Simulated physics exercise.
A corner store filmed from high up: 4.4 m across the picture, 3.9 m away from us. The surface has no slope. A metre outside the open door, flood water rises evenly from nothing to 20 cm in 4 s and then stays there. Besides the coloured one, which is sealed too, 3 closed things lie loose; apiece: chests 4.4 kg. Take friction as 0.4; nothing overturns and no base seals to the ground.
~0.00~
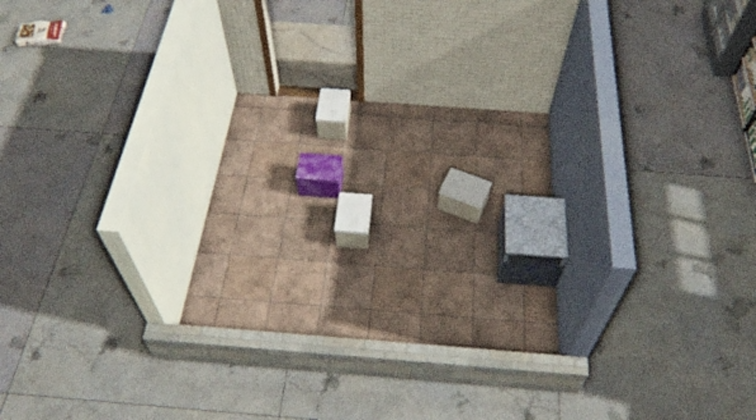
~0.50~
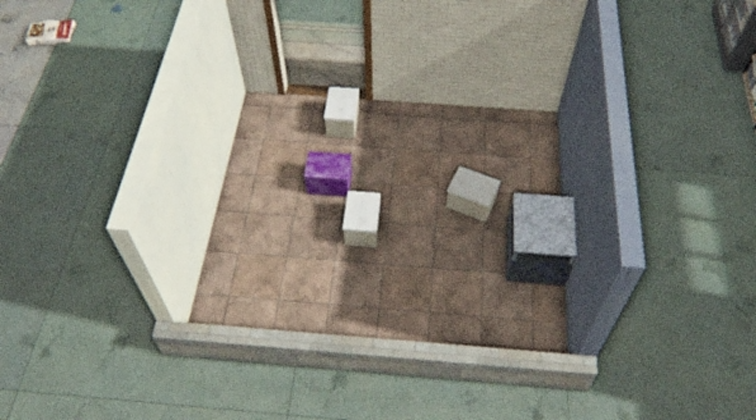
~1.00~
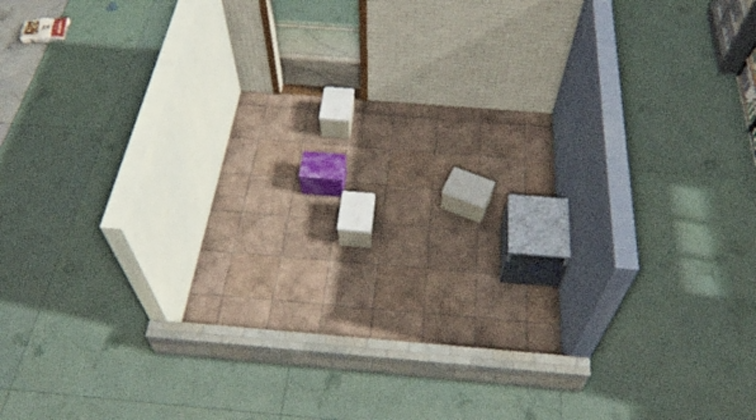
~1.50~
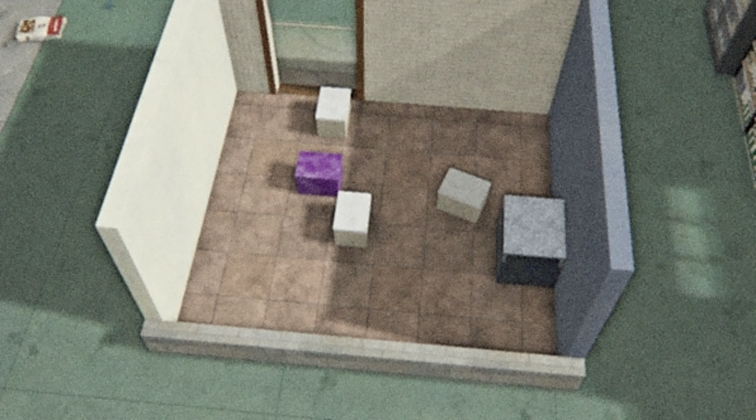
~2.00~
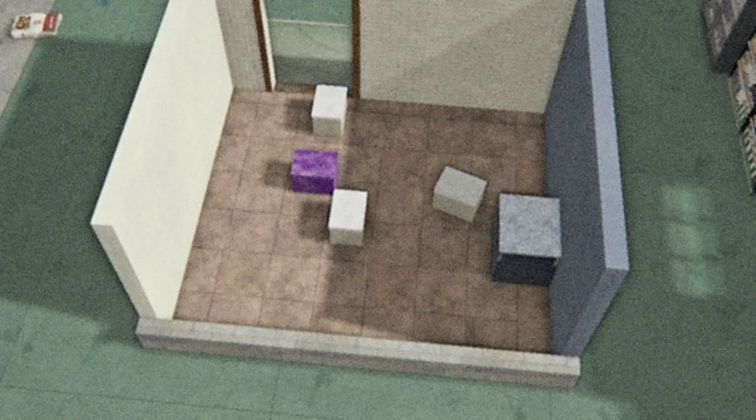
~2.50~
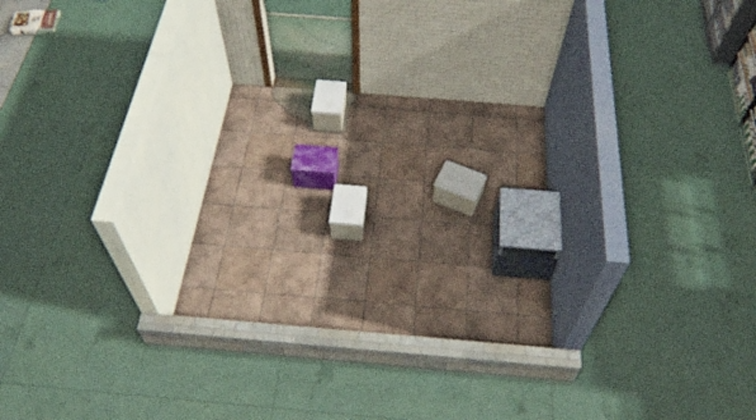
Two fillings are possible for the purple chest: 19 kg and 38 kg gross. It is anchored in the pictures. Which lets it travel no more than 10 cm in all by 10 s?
I expect that only the higher weight holds it.
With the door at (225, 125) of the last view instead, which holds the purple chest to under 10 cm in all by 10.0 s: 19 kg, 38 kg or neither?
In that case only the higher weight holds it.
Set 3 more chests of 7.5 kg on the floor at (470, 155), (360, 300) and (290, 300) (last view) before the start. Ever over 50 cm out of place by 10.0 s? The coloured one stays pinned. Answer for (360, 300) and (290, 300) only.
In turn: Over, over.
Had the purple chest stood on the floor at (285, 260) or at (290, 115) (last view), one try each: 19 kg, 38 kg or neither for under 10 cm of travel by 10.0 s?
In turn: Only the larger holds; neither holds.
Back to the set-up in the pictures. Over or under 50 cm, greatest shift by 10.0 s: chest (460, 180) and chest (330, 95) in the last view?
In that order: More, past it.
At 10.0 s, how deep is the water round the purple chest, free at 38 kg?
Roughly 6 cm.
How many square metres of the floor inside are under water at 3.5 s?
About 2.5 m2.
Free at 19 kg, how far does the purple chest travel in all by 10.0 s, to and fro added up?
About 100 cm.
After 3.5 s the purple chest would be 0 cm from its start with 19 kg and 0 cm from its start with 38 kg; 2 cm of water round it then.
After 4.5 s the purple chest would be 7 cm from its start with 19 kg and 0 cm from its start with 38 kg; 5 cm of water round it then.
After 7.0 s the purple chest would be 75 cm from its start with 19 kg and 0 cm from its start with 38 kg; 6 cm of water round it then.
After 10.0 s the purple chest would be 95 cm from its start with 19 kg and 0 cm from its start with 38 kg; 6 cm of water round it then.
